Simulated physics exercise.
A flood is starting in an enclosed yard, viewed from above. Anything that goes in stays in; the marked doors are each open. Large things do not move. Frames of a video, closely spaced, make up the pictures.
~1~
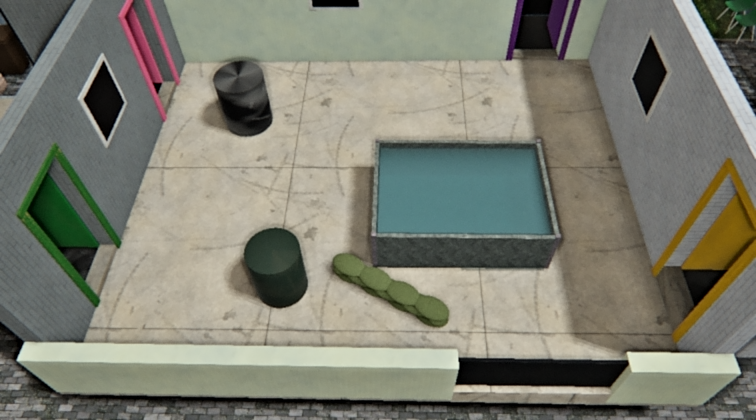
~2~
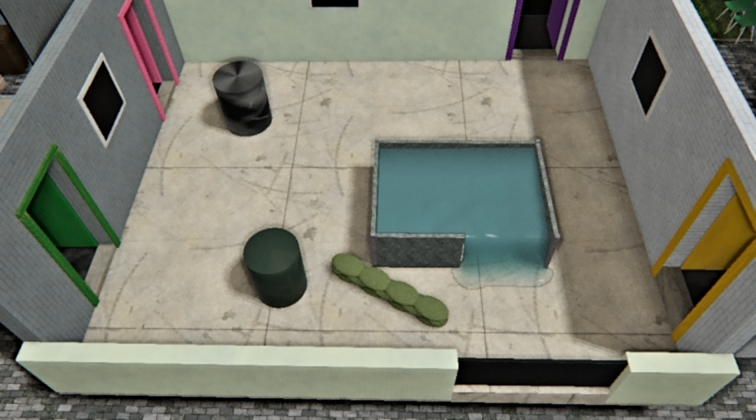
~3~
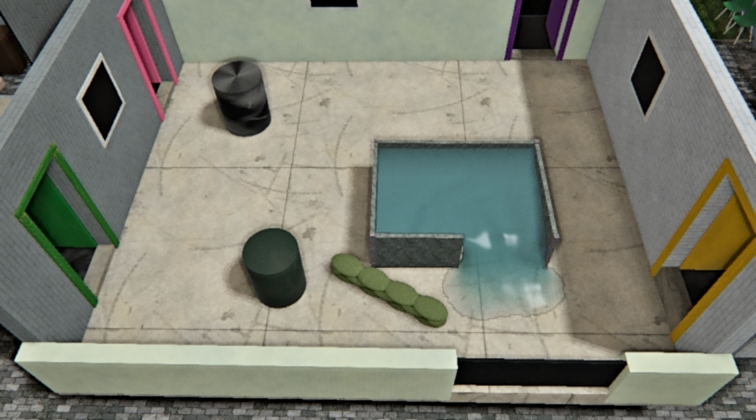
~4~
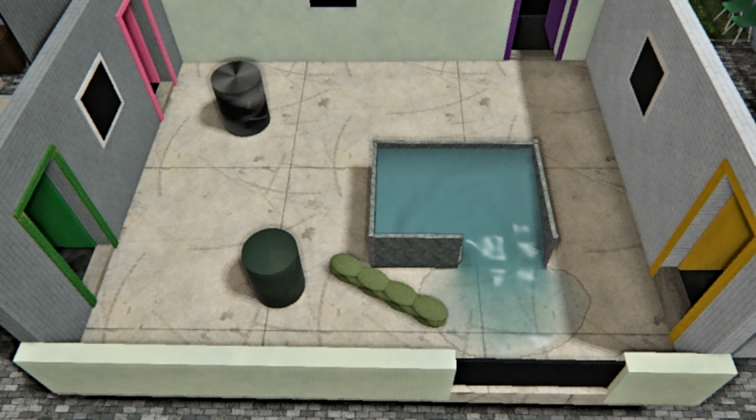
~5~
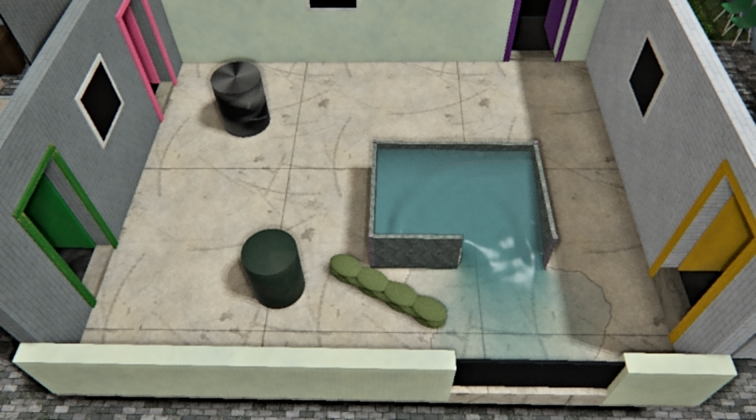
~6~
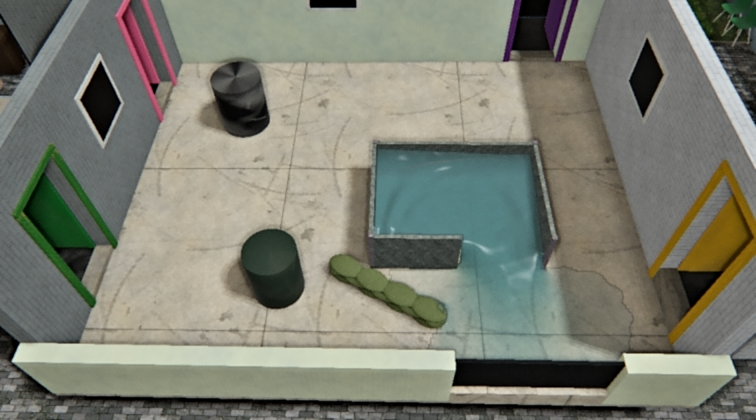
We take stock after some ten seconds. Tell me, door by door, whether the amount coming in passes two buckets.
In the end the pink door copes honestly; the purple door gets overwhelmed honestly; the yellow door copes honestly; the green door copes honestly.
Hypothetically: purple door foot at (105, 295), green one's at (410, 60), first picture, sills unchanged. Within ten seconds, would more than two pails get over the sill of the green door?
Here, green door undershoots.
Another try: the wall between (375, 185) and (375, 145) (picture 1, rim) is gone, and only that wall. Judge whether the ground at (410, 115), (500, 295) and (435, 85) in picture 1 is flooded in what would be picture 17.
Going in your order, I'd say still bare, then still bare, then still bare.
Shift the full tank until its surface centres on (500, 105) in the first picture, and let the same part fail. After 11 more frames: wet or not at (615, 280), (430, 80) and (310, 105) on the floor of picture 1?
The first spot ends up sodden, the second left untouched and the third left untouched.
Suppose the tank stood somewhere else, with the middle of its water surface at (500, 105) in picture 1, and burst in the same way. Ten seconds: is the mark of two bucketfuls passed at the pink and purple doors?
One by one: Pink takes less, purple is under.
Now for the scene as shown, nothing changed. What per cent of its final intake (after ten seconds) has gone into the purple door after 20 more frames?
Something like 0 in a hundred.
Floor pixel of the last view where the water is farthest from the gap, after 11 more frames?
I'd go with roughly (164, 370).
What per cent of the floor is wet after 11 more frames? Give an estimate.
It works out to about 20 in a hundred.
A moment on, water covers 15 % of the floor; the pink door not reached, the purple door not reached, the yellow door wet at the sill, nothing in, the green door not reached.
Next, water covers 20 % of the floor; the pink door not reached, the purple door not reached, the yellow door wet at the sill, nothing in, the green door not reached.
Then, water covers 45 % of the floor; the pink door not reached, the purple door not reached, the yellow door under two buckets in, the green door wet at the sill, nothing in.
Later, water covers 70 % of the floor; the pink door not reached, the purple door over two buckets in, the yellow door under two buckets in, the green door under two buckets in.
In the end, water covers 95 % of the floor; the pink door under two buckets in, the purple door far over two buckets in, the yellow door under two buckets in, the green door under two buckets in.
